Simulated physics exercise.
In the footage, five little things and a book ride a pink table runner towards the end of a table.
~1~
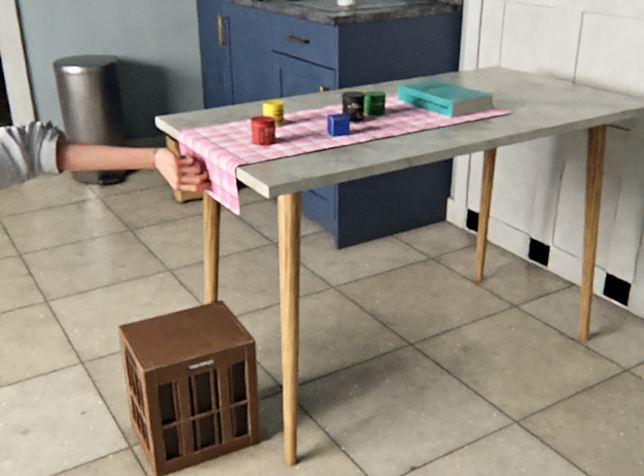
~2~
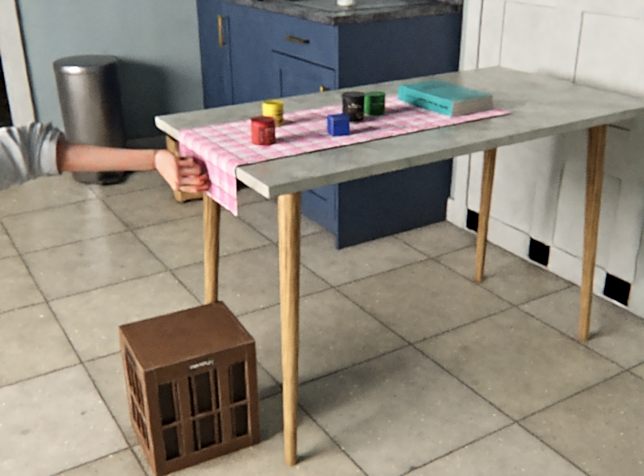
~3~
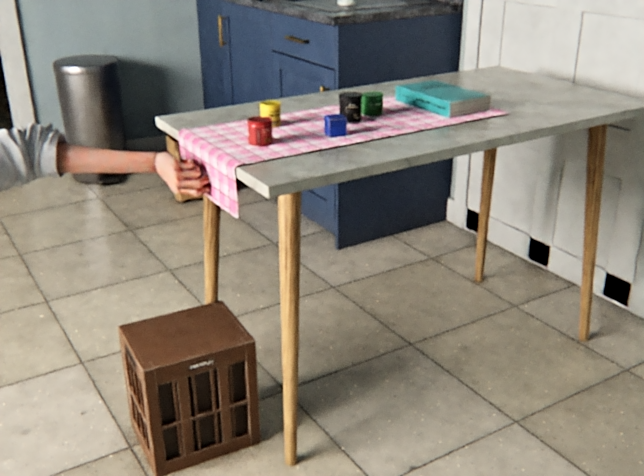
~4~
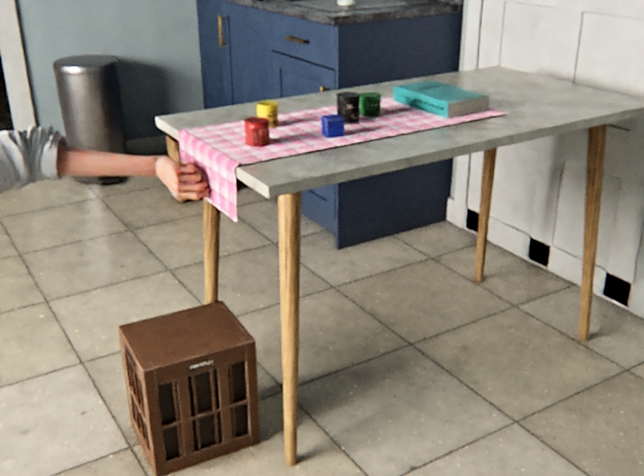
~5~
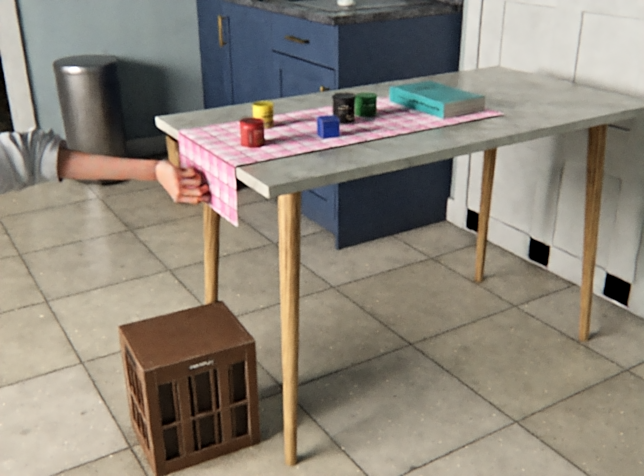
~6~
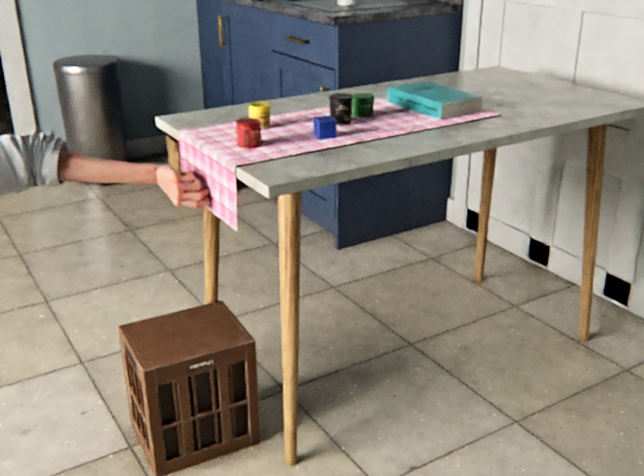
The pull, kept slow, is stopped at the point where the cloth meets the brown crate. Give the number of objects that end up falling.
The number is three.
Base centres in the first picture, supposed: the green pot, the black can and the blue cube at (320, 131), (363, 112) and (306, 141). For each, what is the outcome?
Looks like the green pot ends up down, the black can hangs in there, and the blue cube ends up down.
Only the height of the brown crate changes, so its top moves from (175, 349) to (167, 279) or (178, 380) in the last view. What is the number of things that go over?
Then 1 and 4.
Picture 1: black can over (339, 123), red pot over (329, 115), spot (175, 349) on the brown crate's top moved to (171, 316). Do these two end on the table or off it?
The black can stays put, the red pot stays put.
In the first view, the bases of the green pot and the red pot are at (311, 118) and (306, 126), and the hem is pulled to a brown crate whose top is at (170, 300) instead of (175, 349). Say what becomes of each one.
The green pot stays aboard, and the red pot stays aboard.
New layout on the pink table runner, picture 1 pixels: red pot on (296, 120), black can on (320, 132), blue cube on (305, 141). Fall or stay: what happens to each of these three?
The red pot topples down, the black can topples down, and the blue cube topples down.
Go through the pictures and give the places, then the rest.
The first picture shows hem (239, 215); red pot (263, 119); yellow pot (273, 102); blue cube (339, 116); black can (353, 94); green pot (375, 93); top of the crate (175, 349).
The second picture shows hem (237, 216); red pot (263, 119).
The third picture shows hem (238, 219); yellow pot (270, 103).
The fourth picture shows hem (237, 222); blue cube (333, 117); top of the crate (175, 349).
The fifth picture shows hem (238, 227); black can (344, 95).
The sixth picture shows hem (237, 231); red pot (248, 121); yellow pot (259, 104); blue cube (325, 118); black can (341, 96); green pot (363, 95).
Soon after, hem near (211, 270); red pot gone.
Then, hem near (213, 311); red pot, yellow pot and blue cube gone.
At rest, hem on the crate; red pot, yellow pot and blue cube gone. It carries off three.
